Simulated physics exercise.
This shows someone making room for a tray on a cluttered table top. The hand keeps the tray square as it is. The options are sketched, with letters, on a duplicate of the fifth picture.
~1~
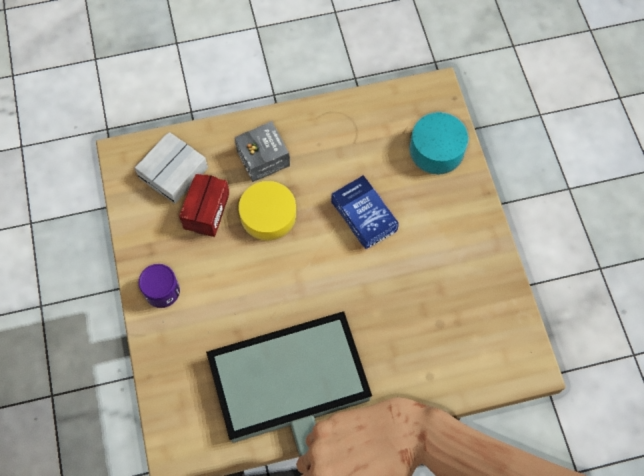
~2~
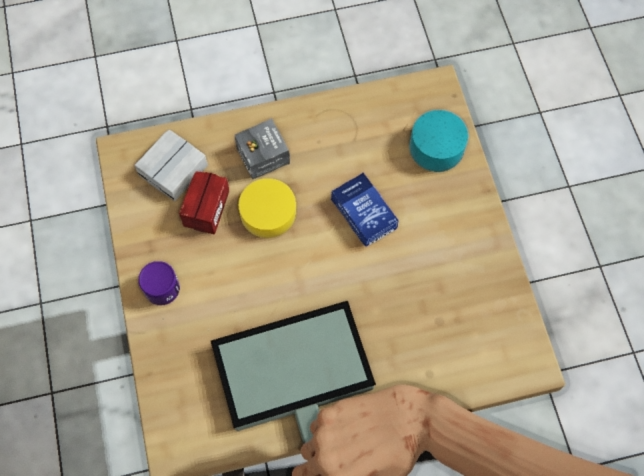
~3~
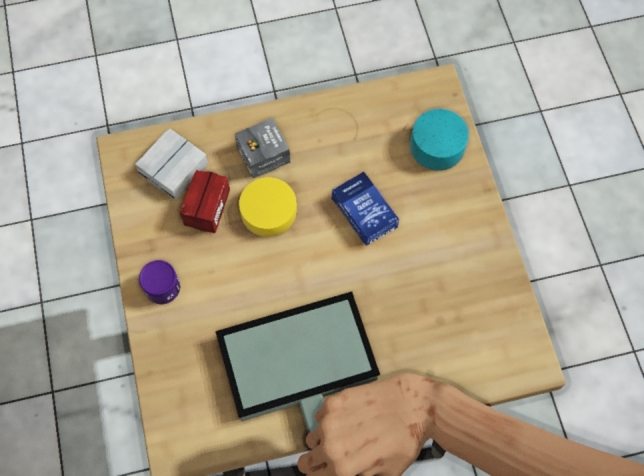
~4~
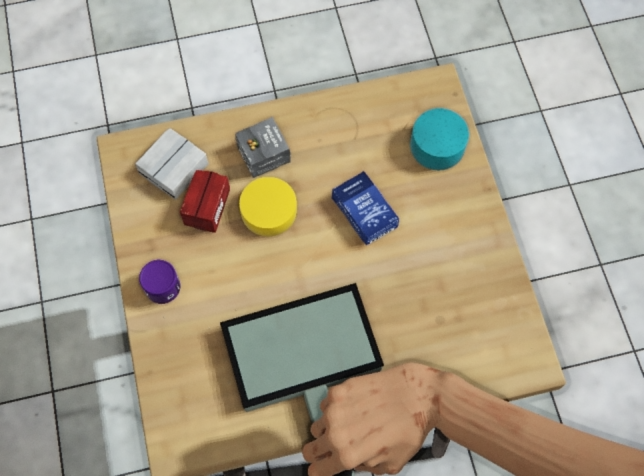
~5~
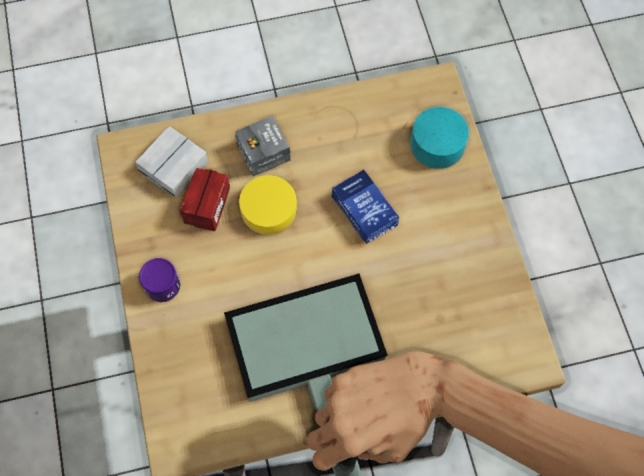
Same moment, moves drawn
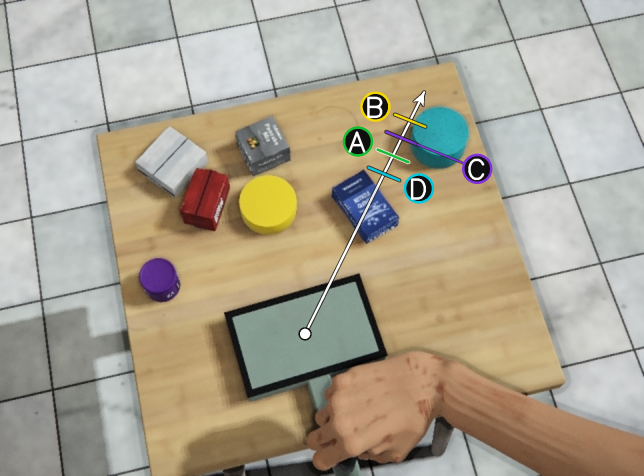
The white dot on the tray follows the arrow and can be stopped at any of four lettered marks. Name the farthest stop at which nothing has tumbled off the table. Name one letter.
No farther than A.
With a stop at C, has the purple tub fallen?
No.
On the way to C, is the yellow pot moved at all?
Yes.
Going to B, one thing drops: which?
It is the turquoise pot.
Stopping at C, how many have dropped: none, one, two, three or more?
By then, one.
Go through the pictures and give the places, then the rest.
The first picture shows blue box (364, 212); purple tub (160, 286); red box (205, 205).
The second picture shows tray (292, 363); yellow pot (268, 208).
The third picture shows tray (297, 353); turquoise pot (439, 140).
The fourth picture shows tray (301, 344); blue box (365, 208).
The fifth picture shows tray (305, 334); red box (206, 199); yellow pot (269, 205); white box (172, 162).
On the copy, A at (393, 156); B at (411, 121); C at (401, 138); D at (384, 174); the arrow from (305, 334) to (424, 92); the white dot at (305, 334).
On A. First, tray (338, 270); blue box (364, 187); purple tub (161, 281).
Then, tray (369, 206); grey packet (258, 138); blue box (362, 140).
Finally, tray (392, 161); turquoise pot (472, 117); blue box (360, 104); nothing has fallen.
By contrast, B drops the turquoise pot; C drops the turquoise pot; D is safe but short.
